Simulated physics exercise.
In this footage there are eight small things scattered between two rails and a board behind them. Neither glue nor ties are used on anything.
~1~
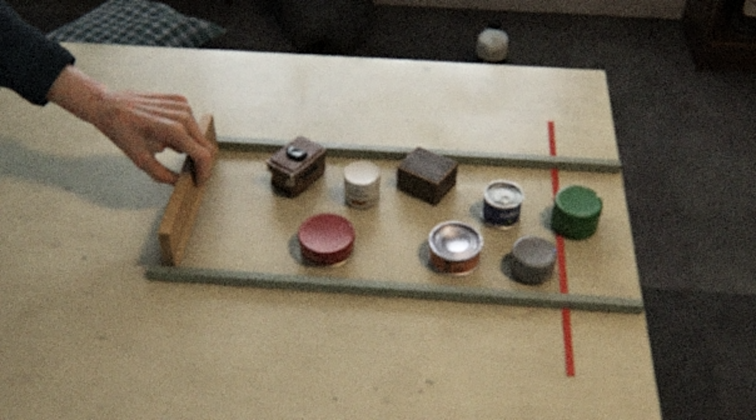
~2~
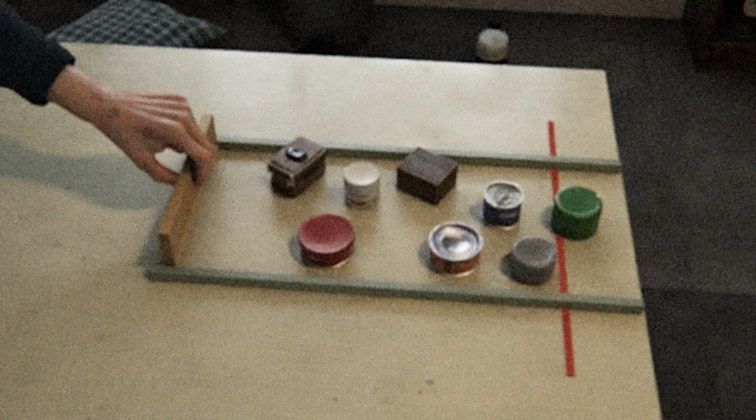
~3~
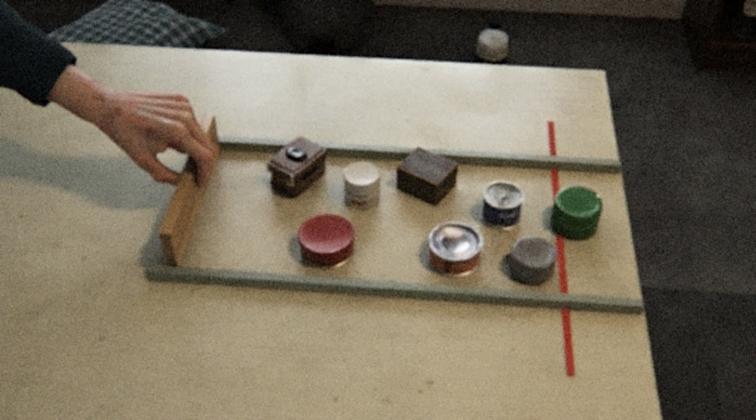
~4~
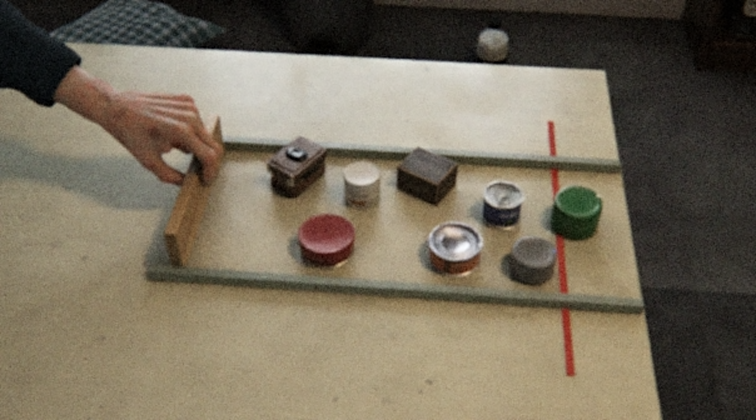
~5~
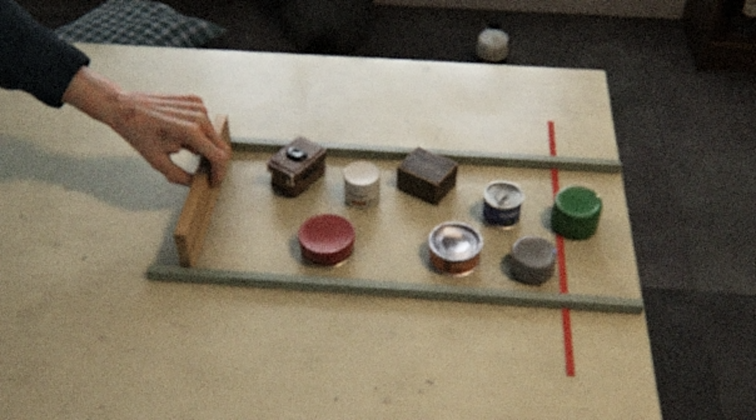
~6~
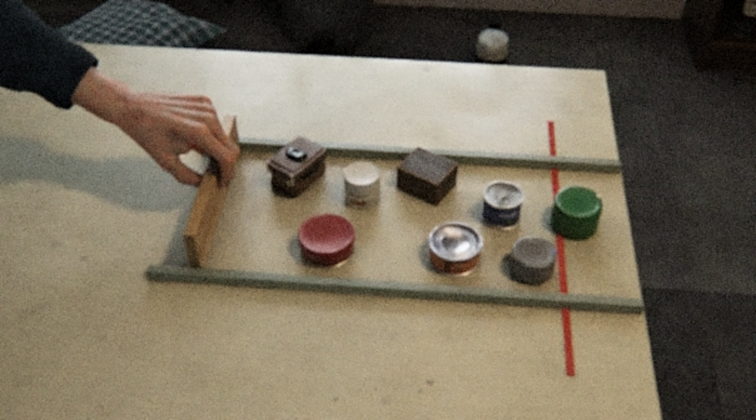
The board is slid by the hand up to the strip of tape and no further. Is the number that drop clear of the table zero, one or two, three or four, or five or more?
Dropped off the end are no fewer than three and no more than four.
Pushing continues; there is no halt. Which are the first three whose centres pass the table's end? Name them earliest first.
Order: Grey lid, then green lid, then orange tin.
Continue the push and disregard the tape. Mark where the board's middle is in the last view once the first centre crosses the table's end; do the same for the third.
Its middle is around (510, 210) and later (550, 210).
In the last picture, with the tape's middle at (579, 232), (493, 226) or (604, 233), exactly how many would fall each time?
In order, the counts are 5, 0 and 5.
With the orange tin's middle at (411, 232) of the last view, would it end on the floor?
Placed like that, it is safe.
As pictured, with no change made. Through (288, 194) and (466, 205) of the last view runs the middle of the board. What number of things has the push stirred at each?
At the first spot the count is 1, and at the second it is 7.
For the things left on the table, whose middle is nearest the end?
The black block ends nearest.
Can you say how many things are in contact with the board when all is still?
It's 3.
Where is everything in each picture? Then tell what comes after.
In the first picture, green lid (576, 213); grey lid (533, 260); blue pot (502, 206); board (191, 188); tape (559, 230).
In the second picture, grey lid (533, 261); brown case (298, 167).
In the third picture, blue pot (502, 206); white tub (362, 185).
In the fourth picture, green lid (576, 213); black block (427, 175).
In the fifth picture, grey lid (533, 261); board (205, 189).
In the sixth picture, green lid (576, 213); grey lid (533, 261); blue pot (502, 206); board (214, 189); tape (559, 230).
Soon after, none off yet; green lid at rest near (576, 213); grey lid at rest near (533, 261); blue pot at rest near (502, 206).
In the end, the number that fall off is three or four; gone, orange tin, grey lid and green lid.
